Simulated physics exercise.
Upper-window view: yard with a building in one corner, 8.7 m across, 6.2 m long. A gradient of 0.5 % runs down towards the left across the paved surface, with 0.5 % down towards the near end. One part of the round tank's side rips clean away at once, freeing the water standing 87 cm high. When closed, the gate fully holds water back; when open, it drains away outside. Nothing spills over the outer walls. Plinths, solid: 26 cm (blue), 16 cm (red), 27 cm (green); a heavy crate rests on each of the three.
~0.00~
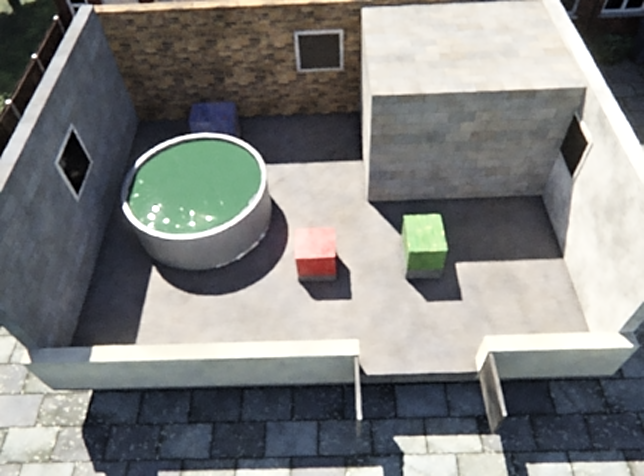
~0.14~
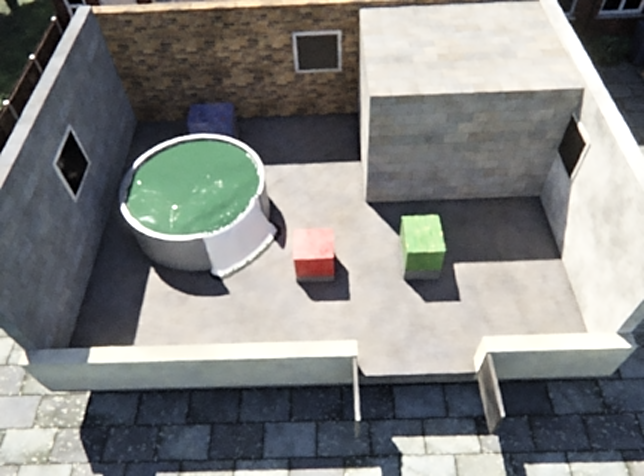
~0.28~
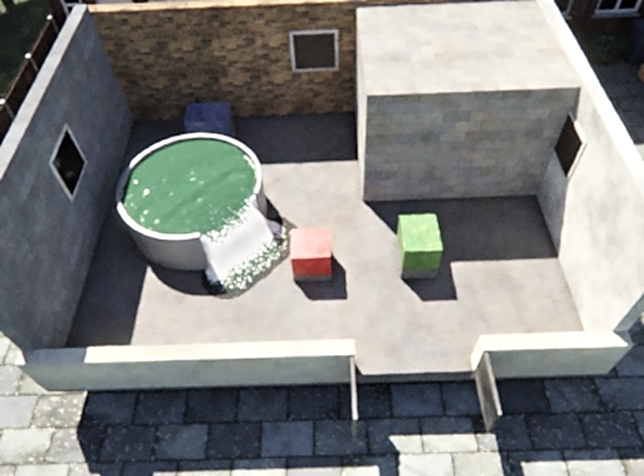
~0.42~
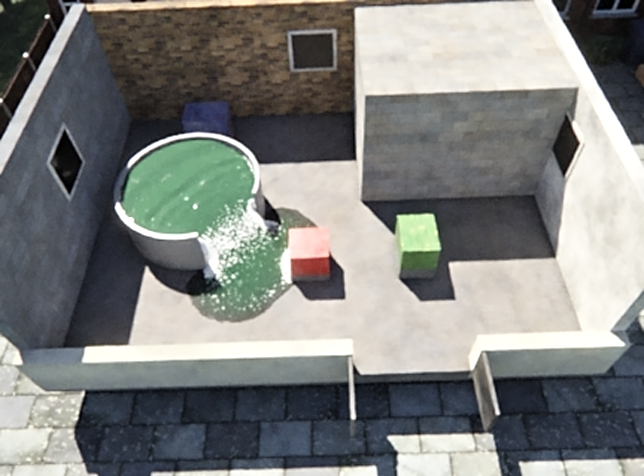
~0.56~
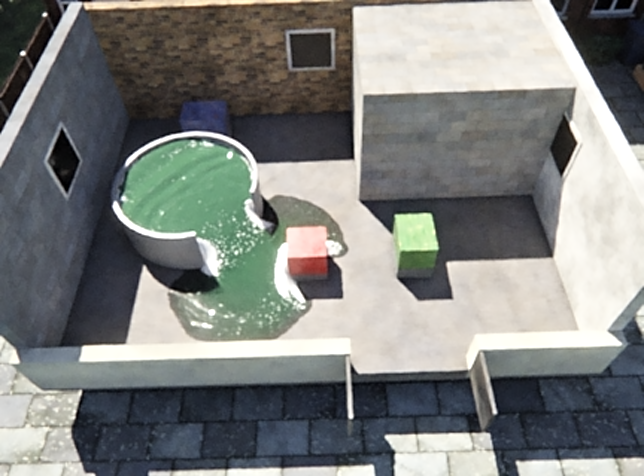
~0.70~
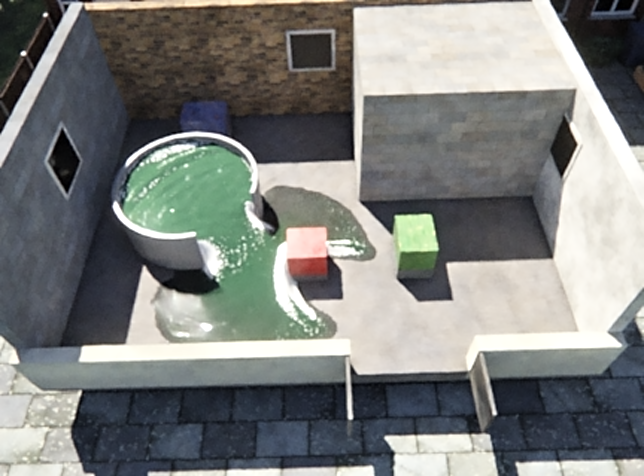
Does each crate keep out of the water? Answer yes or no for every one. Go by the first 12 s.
Blue crate: Yes, it keeps out of it. Red crate: No, the water touches it. Green crate: Yes, it keeps out of it.
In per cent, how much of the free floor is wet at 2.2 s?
Roughly 50 % of the floor.
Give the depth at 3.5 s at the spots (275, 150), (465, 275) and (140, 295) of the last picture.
Reading - approx. 0 / 4 / 3 cm.
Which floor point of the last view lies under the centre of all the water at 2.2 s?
I'd put it close to (246, 252).
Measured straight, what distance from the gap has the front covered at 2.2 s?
Some 6.0 metres from the gap.
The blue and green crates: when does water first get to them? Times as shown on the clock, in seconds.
Arrival: Blue 5.5 s, green 0.8 s.
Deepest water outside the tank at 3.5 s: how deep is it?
Depth max: Approx. 32 cm.
After 1.4 s water covers 30 % of the floor and is deepest (57 cm) near (273, 362); blue plinth not reached, red plinth reached, green plinth reached.
After 2.2 s water covers 50 % of the floor and is deepest (50 cm) near (252, 353); blue plinth not reached, red plinth reached, green plinth reached.
After 3.5 s water covers 75 % of the floor and is deepest (32 cm) near (252, 353); blue plinth not reached, red plinth reached, green plinth reached.
After 7.0 s water covers 90 % of the floor and is deepest (20 cm) near (432, 258); blue plinth reached, red plinth reached, green plinth reached.
After 12.0 s water covers 100 % of the floor and is deepest (14 cm) near (111, 185); highest at the blue plinth 11 cm, highest at the red plinth 59 cm, highest at the green plinth 21 cm.
